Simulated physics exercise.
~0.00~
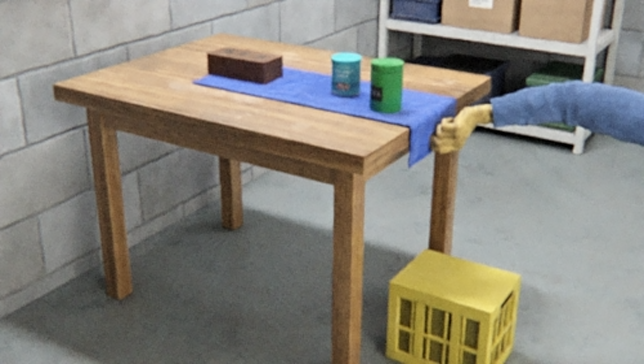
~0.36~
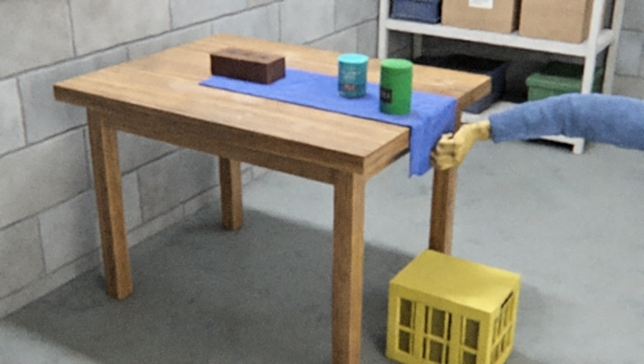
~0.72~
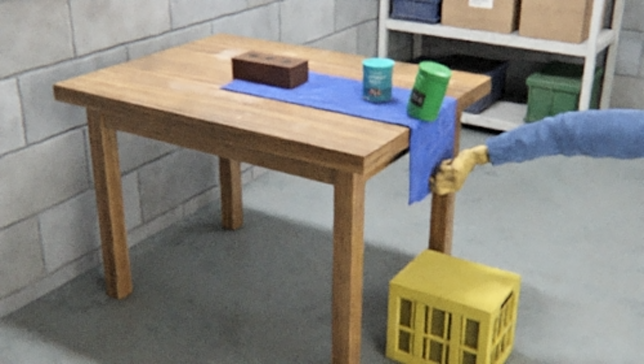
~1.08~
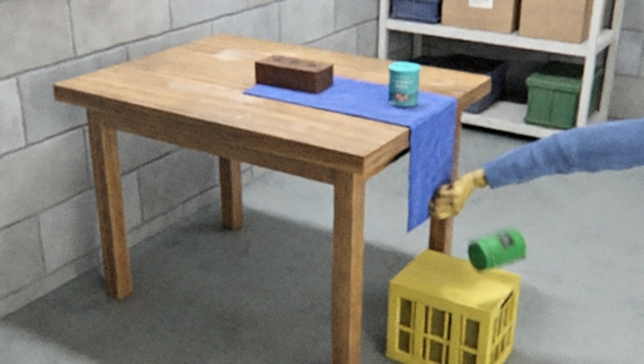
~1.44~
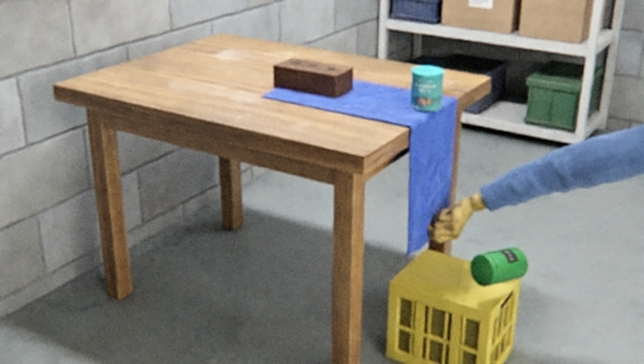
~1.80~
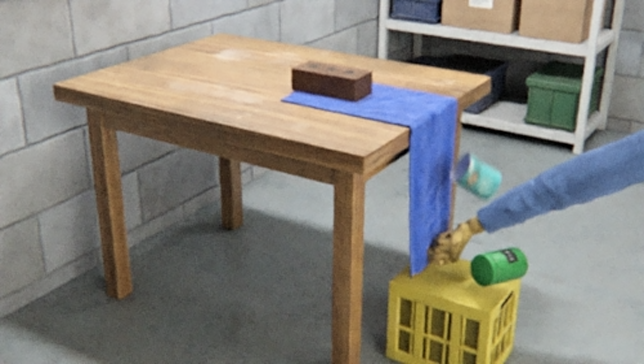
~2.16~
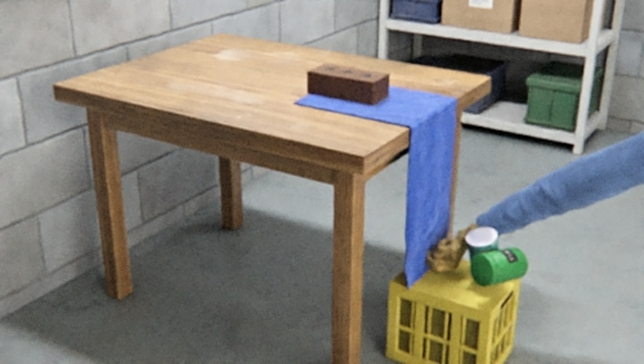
In a room with grey block walls, a gloved hand slowly pulled a blue scarf down off a wooden table's end, and the green jar, then the turquoise tin, dropped onto the yellow crate, while the brick slid along but stayed on top.
